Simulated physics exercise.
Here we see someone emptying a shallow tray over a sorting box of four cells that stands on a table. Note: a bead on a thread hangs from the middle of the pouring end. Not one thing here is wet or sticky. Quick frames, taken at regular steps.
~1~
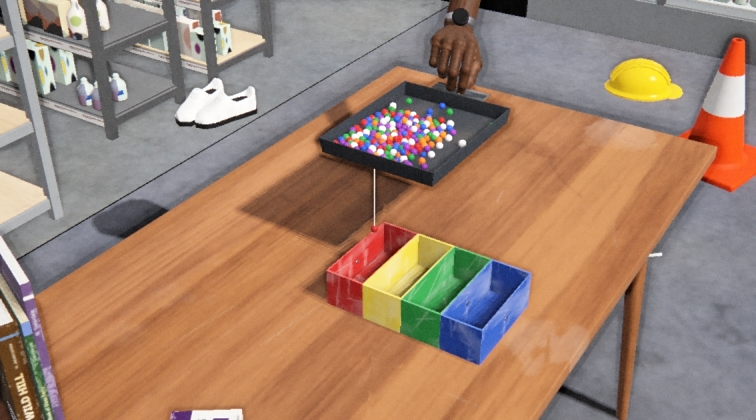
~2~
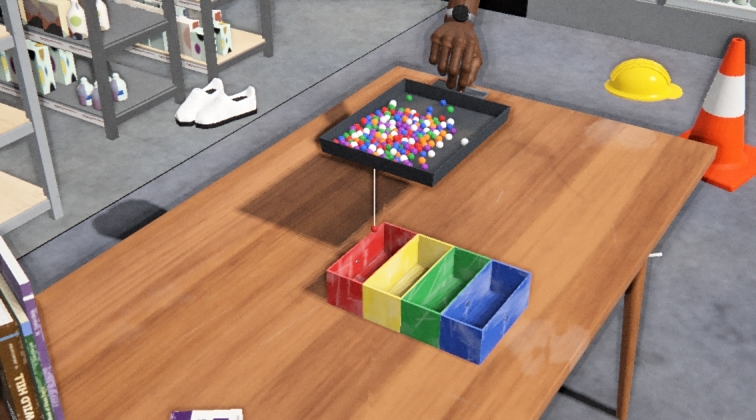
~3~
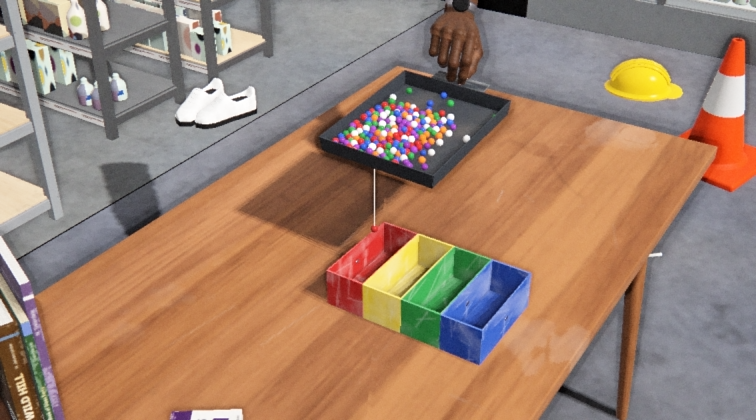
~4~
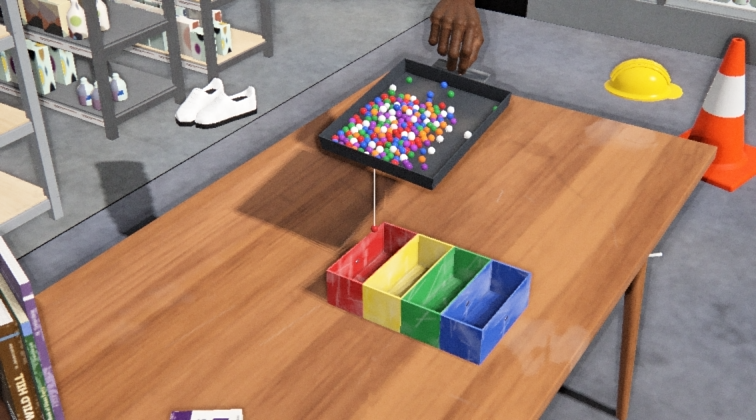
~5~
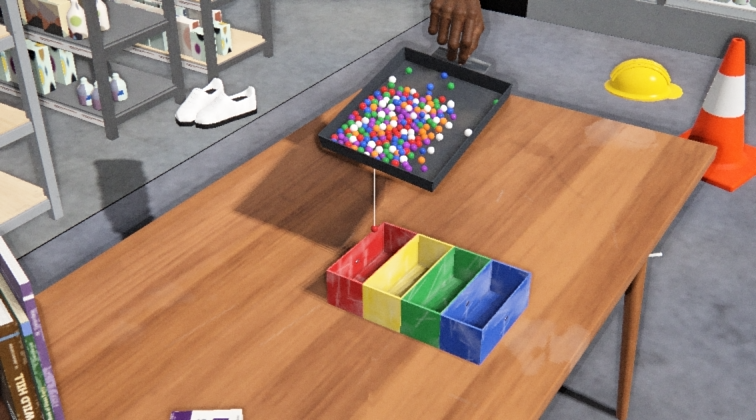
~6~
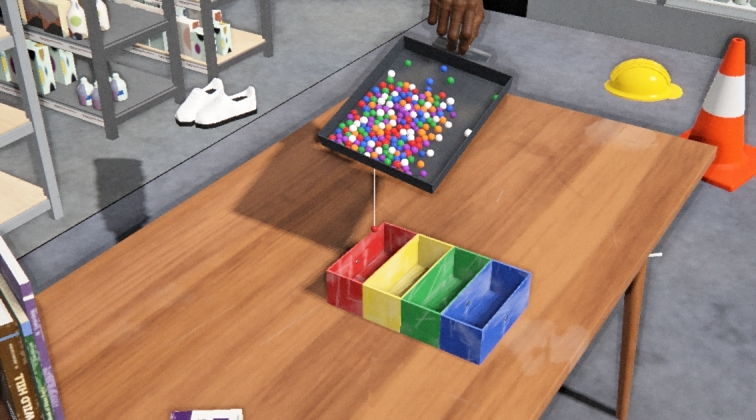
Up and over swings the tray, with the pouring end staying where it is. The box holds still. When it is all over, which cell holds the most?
The yellow cell holds the most.
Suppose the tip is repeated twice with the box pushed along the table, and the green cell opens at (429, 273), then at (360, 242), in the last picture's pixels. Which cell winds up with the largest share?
The first time it is green; the second time it is the blue one.
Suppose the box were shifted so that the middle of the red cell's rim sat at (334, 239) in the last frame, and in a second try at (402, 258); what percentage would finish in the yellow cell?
Roughly 10% the first time and 40% the second time.
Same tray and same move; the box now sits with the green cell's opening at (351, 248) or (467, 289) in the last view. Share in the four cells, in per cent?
Close to 30 in a hundred, followed by close to 90 in a hundred.
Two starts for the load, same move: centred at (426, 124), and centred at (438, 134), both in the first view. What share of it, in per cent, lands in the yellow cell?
Near 70 per cent and near 60 per cent.
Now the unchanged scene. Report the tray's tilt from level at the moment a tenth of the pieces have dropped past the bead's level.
That happens at close to 90 degrees.
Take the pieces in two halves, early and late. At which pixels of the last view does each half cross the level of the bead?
Starting near (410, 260), moving on to near (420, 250).
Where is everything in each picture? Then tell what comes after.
The first picture shows corners of the pouring end near (322, 137) and (433, 171), level; middle of the load near (394, 136), round plastic beads; bead on its thread near (374, 229); red cell near (345, 290); yellow cell near (382, 305); green cell near (421, 320); blue cell near (461, 336).
The second picture shows corners of the pouring end near (322, 137) and (433, 172), level; middle of the load near (394, 135).
The third picture shows corners of the pouring end near (322, 136) and (433, 174), tipped barely, lowest at the right corner; middle of the load near (394, 132).
The fourth picture shows corners of the pouring end near (321, 135) and (432, 177), tipped a little, lowest at the right corner; middle of the load near (394, 127).
The fifth picture shows corners of the pouring end near (321, 134) and (432, 180), tipped clearly, lowest at the right corner; middle of the load near (393, 124), a little on the move.
The sixth picture shows corners of the pouring end near (320, 134) and (432, 183), tipped clearly, lowest at the right corner; middle of the load near (393, 123), the bulk on the move; red cell near (345, 290); yellow cell near (382, 305); green cell near (421, 320); blue cell near (461, 336).
Shortly afterwards, tray tipped steeply; all but a few on the tray; only a few in the green cell; only a few in the yellow cell; only a few falling or outside the box.
Next, tray tipped past a quarter turn; near a quarter on the tray; near a third in the yellow cell; a little in the green cell; a little in the red cell; near a quarter falling or outside the box.
Some moments later, tray tipped past a quarter turn; near two thirds in the yellow cell; near a quarter in the green cell; a little in the red cell; only a few in the blue cell; only a few falling or outside the box.
In the end, tray tipped past a quarter turn; near two thirds in the yellow cell; near a quarter in the green cell; a little in the red cell; only a few in the blue cell; only a few outside the box.
